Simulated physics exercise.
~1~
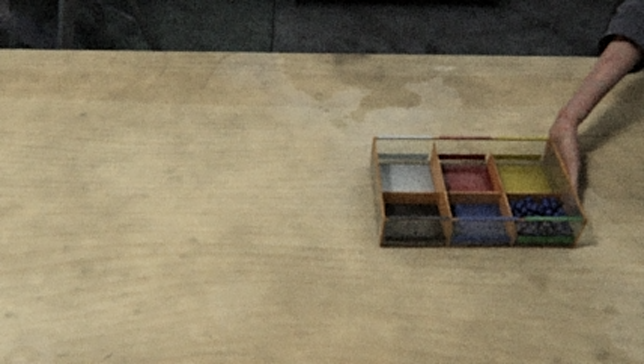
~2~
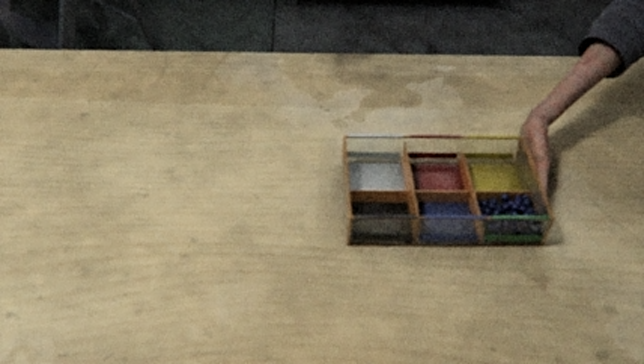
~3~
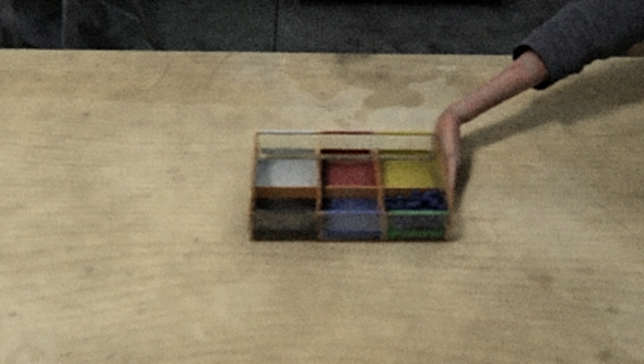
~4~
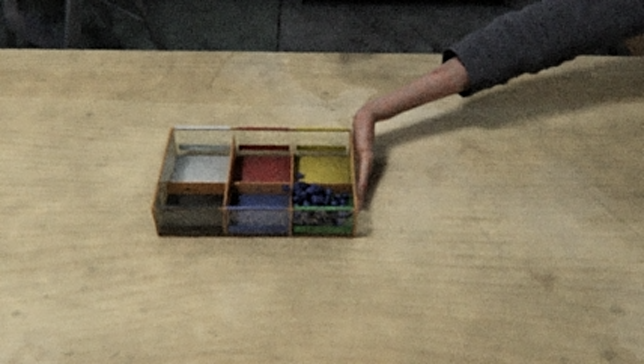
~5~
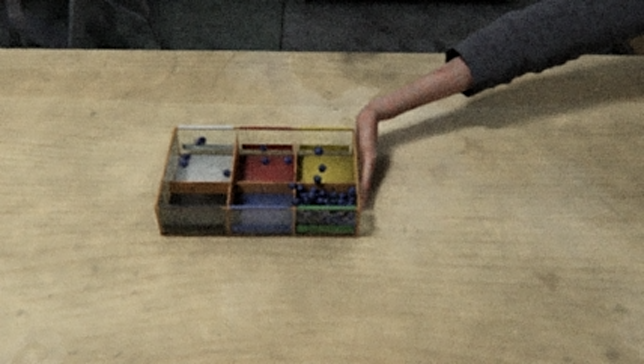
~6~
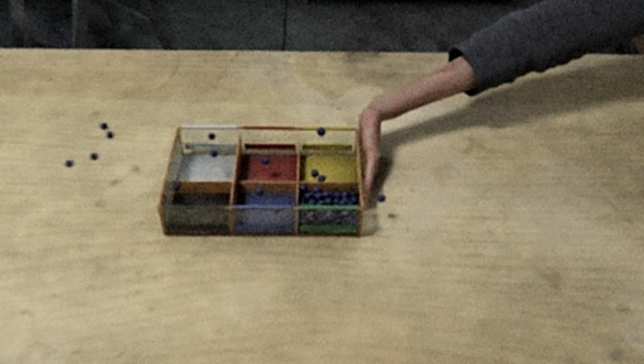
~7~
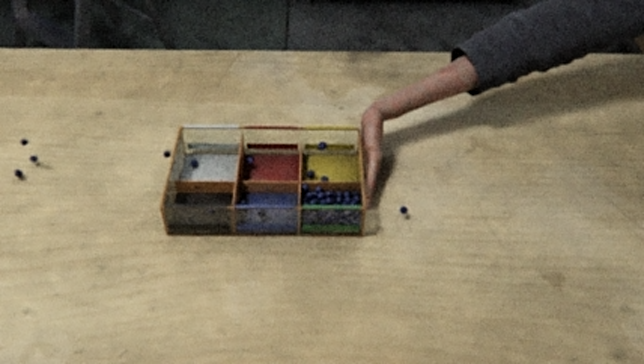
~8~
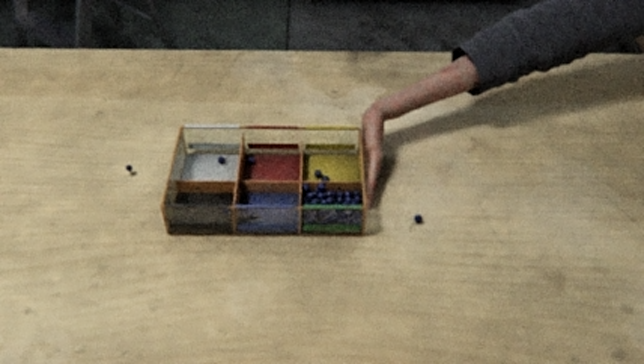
A pale wooden tabletop is seen from above at a slant, with a dark background beyond its far edge. On the right, a hand in a dark grey sleeve holds a clear-walled tray of six compartments, white, red and yellow behind, black, blue and green in front, with dark blueberries piled in the green one. The hand pushes the tray leftward, quickly at first, then brings it to a stop. As it stops, berries spring up and scatter over the other compartments. Several fly out onto the table to the left, and one lands to the right. The tray ends still beside the hand, most berries remaining in the green section.
